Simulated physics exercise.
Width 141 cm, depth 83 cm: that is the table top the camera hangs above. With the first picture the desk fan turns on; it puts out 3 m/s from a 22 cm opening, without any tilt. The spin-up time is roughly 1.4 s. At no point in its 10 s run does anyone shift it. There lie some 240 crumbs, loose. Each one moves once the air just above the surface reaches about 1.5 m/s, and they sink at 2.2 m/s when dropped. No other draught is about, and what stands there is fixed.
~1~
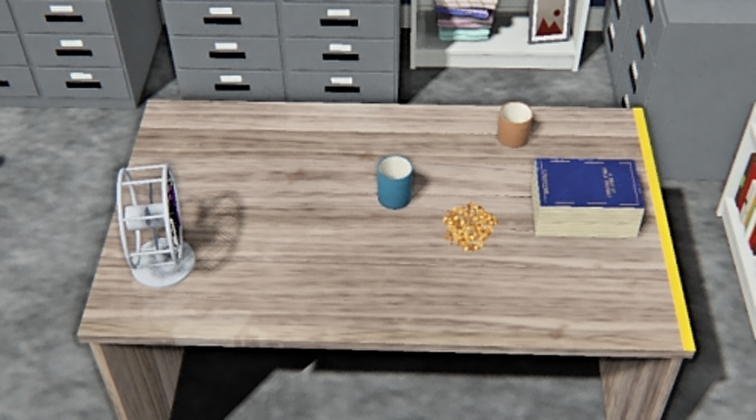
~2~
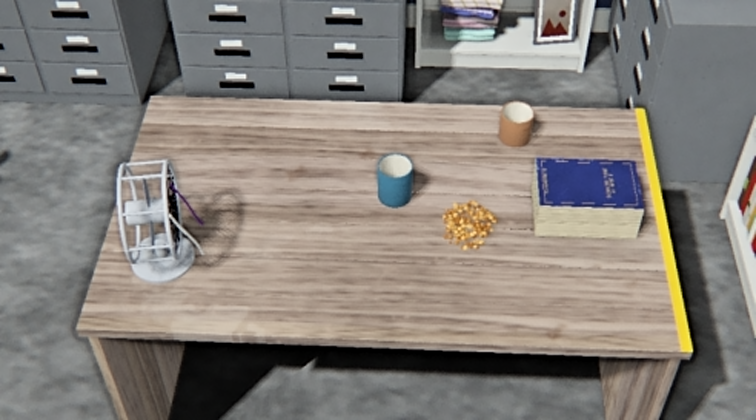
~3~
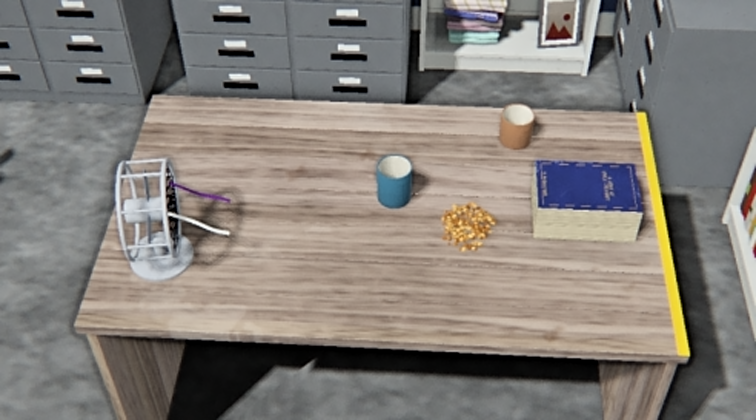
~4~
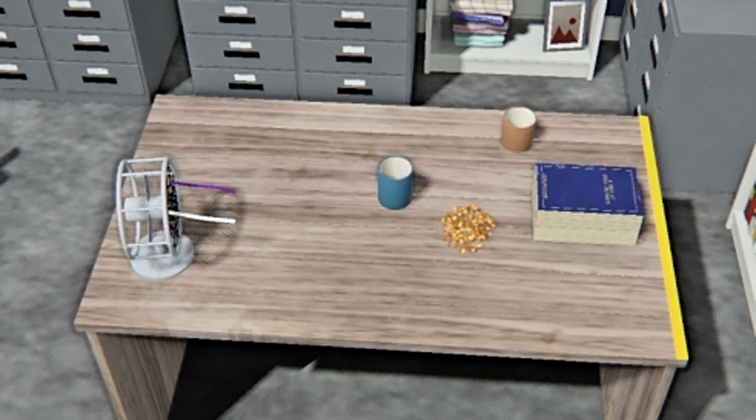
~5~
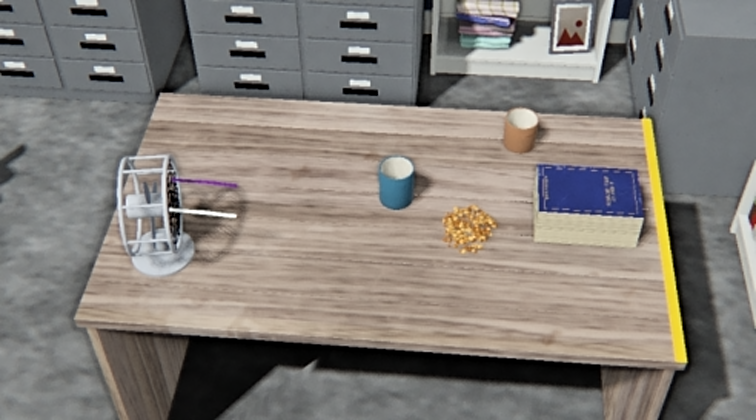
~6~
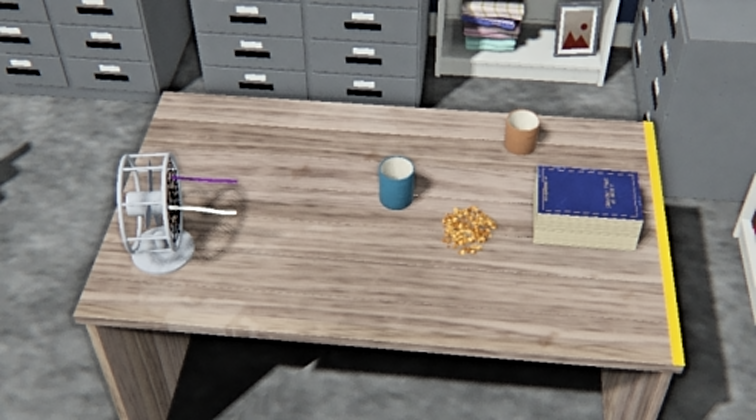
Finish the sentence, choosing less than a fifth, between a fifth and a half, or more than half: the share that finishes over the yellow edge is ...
The share that finishes over the yellow edge is between a fifth and a half.
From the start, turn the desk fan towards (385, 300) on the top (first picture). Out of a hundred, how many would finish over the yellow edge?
Share at the end: About 0 %.
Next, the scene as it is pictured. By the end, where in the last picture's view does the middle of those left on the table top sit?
I'd put it close to (517, 165) in the last view.
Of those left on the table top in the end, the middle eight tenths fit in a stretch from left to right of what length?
20 centimetres or so.
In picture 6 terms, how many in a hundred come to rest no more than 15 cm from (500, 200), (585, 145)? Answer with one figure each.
40 %, 20 %.
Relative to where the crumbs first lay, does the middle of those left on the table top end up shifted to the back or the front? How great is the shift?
Backward, some 25 cm.
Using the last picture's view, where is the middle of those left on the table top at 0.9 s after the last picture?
Their middle would be near (495, 227) in the last picture.
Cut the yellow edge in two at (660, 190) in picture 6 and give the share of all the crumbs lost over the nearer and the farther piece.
30 % nearer, 0 % farther.
Then, 0.9 s after the last picture, 100 % are on the move or not yet settled, 0 % are over the yellow edge; the middle of those still in play is near (495, 227).
Then, 2.1 s after the last picture, 79 % are on the move or not yet settled, 18 % are over the yellow edge; the middle of those still in play is near (510, 220).
Then, 4.4 s after the last picture, 56 % are on the move or not yet settled, 26 % are over the yellow edge; the middle of those still in play is near (508, 212).
Then, 8.9 s after the last picture, at the end, 30 % are over the yellow edge; the middle of those still in play is near (517, 165).
